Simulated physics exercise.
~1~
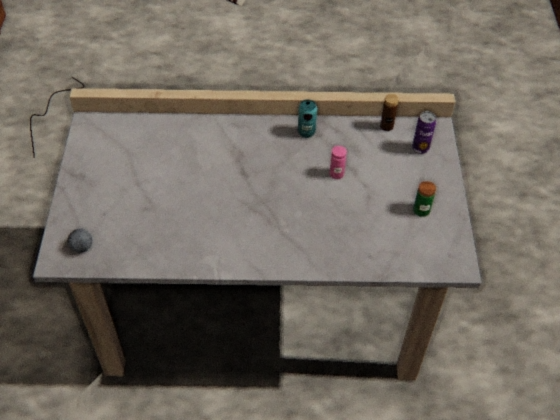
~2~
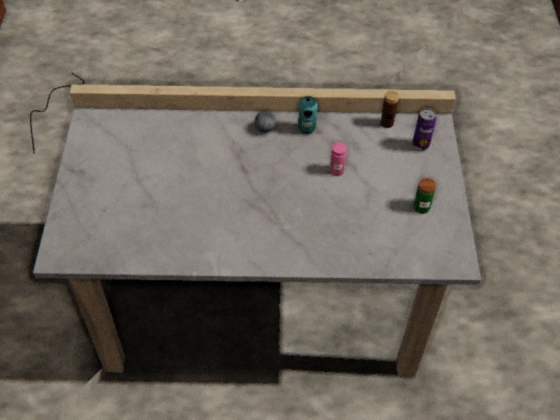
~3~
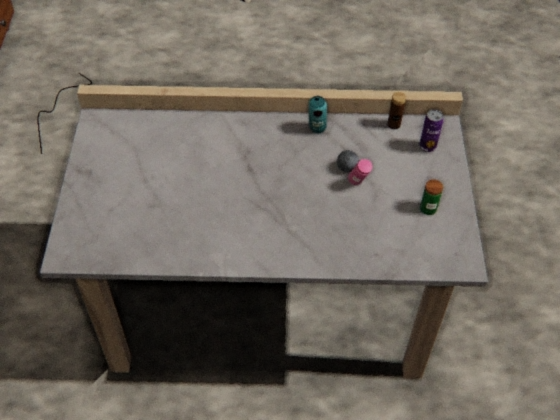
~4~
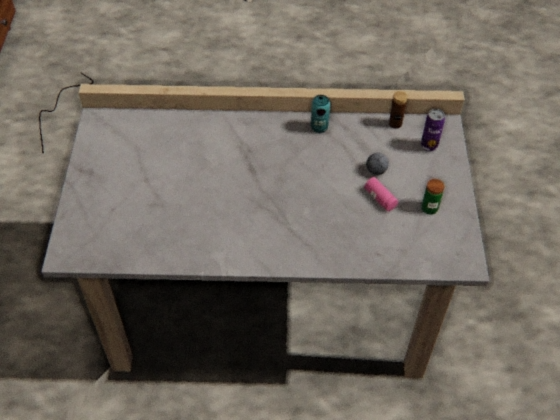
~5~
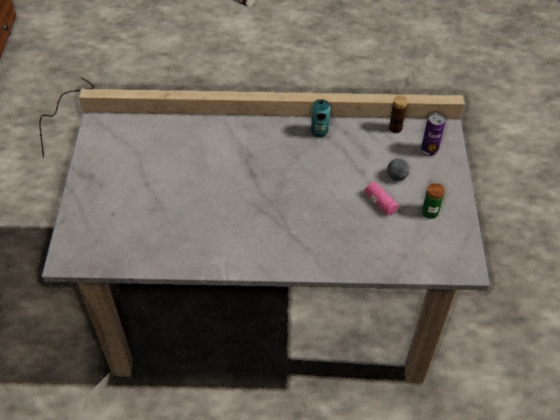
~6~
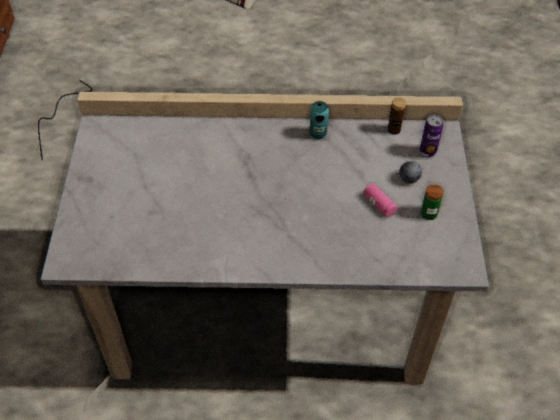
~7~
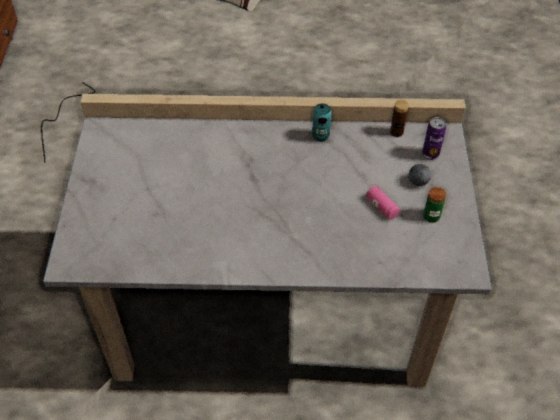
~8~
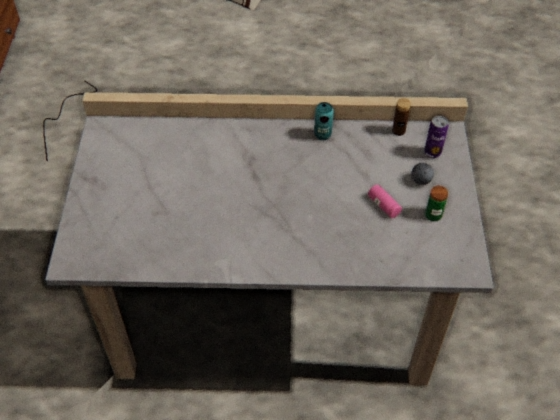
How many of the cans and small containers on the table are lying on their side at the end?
Only one of them, the pink one, is lying on its side at the end, while the others are still upright.
